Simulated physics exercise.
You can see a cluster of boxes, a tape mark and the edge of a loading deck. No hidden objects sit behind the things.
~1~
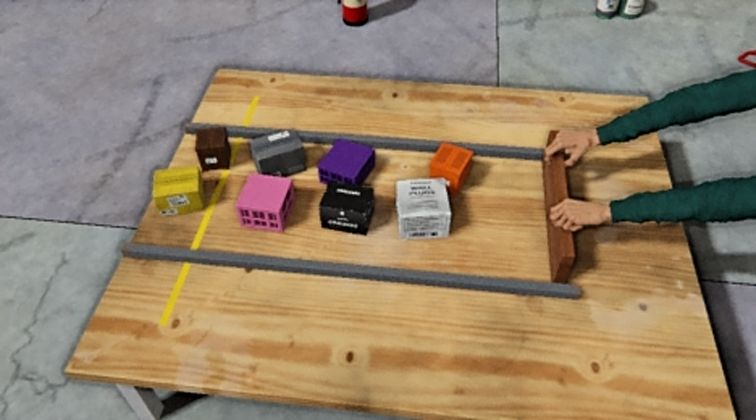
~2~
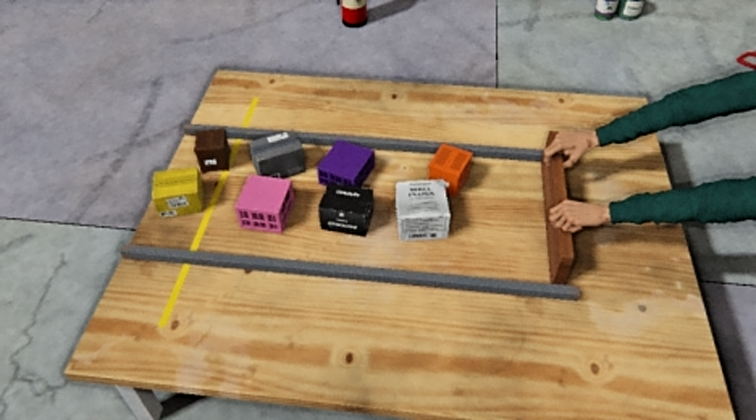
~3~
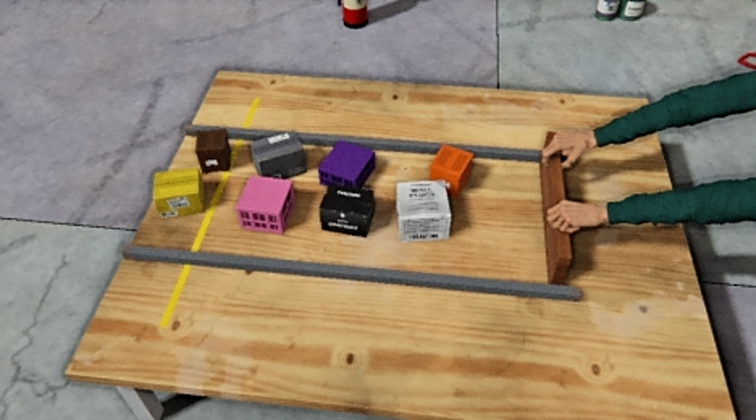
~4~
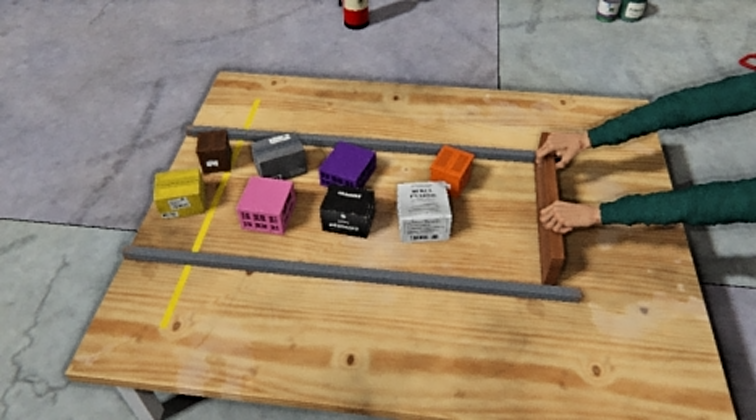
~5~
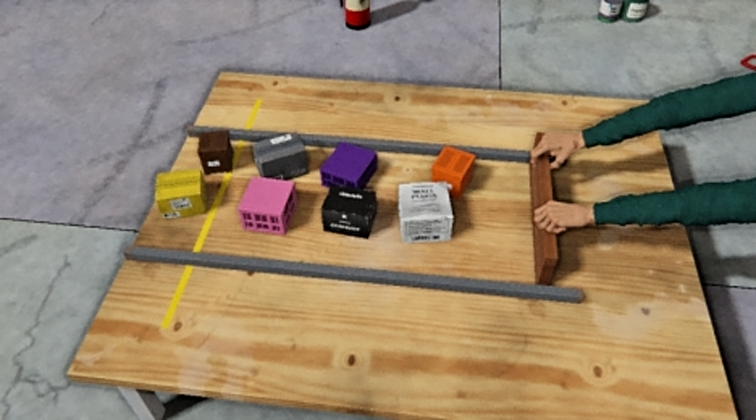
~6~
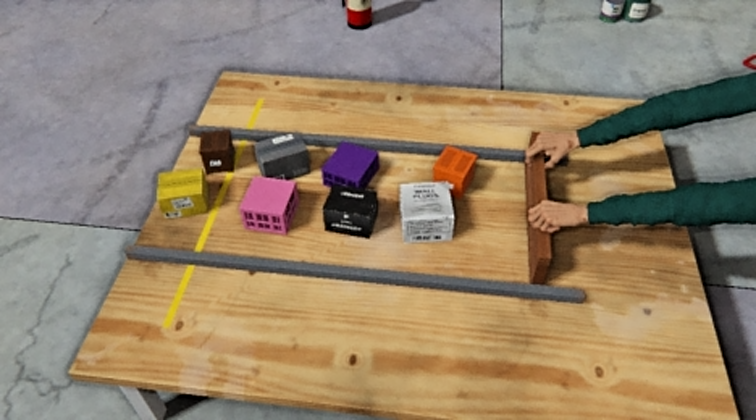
A wooden plank, held by two hands in green sleeves, slid slightly left between two grey rails on a wooden table, while the colourful boxes beyond it stayed in place around the yellow tape.
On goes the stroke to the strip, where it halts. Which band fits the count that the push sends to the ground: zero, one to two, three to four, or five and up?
The band is five and up.
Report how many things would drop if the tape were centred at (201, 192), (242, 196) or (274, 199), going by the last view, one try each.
6, 4, 2.
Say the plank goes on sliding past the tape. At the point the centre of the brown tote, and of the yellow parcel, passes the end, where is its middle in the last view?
Roughly (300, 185); for the second one, roughly (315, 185).
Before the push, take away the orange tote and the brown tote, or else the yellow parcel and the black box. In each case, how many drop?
Counts - first: 4, second: 3.
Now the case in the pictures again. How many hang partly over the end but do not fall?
I'd say 1 of them.
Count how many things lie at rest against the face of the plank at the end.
2 in contact.
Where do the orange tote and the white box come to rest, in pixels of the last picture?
Close to (215, 157); the other close to (193, 189).
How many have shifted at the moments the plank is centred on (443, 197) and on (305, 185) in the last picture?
Up to then 2, and up to the other point 8.
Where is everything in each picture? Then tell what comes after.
Yellow parcel (180, 191); brown tote (214, 150); grey parcel (279, 156); plank (556, 204); tape (218, 192), in the first frame.
Brown tote (213, 151); black box (347, 209), in the second frame.
Grey parcel (279, 158); orange tote (450, 172), in the third frame.
Yellow parcel (181, 194); purple crate (348, 169), in the fourth frame.
Brown tote (216, 153); plank (542, 206), in the fifth frame.
Yellow parcel (184, 193); brown tote (218, 152); grey parcel (283, 159); plank (536, 205); tape (222, 194), in the sixth frame.
Early on, none off yet; yellow parcel at rest near (184, 193); brown tote at rest near (218, 152); grey parcel at rest near (283, 159).
A while later, none off yet; yellow parcel at rest near (184, 193); brown tote at rest near (218, 152); grey parcel travelled a little near (261, 156).
Further along, one off so far; yellow parcel down on the ground near (138, 249); brown tote leaning well over near (157, 164); grey parcel travelled well along near (197, 143).
Finally, the number that fall off is five or more; lost, black box, pink crate, grey parcel, brown tote and yellow parcel.
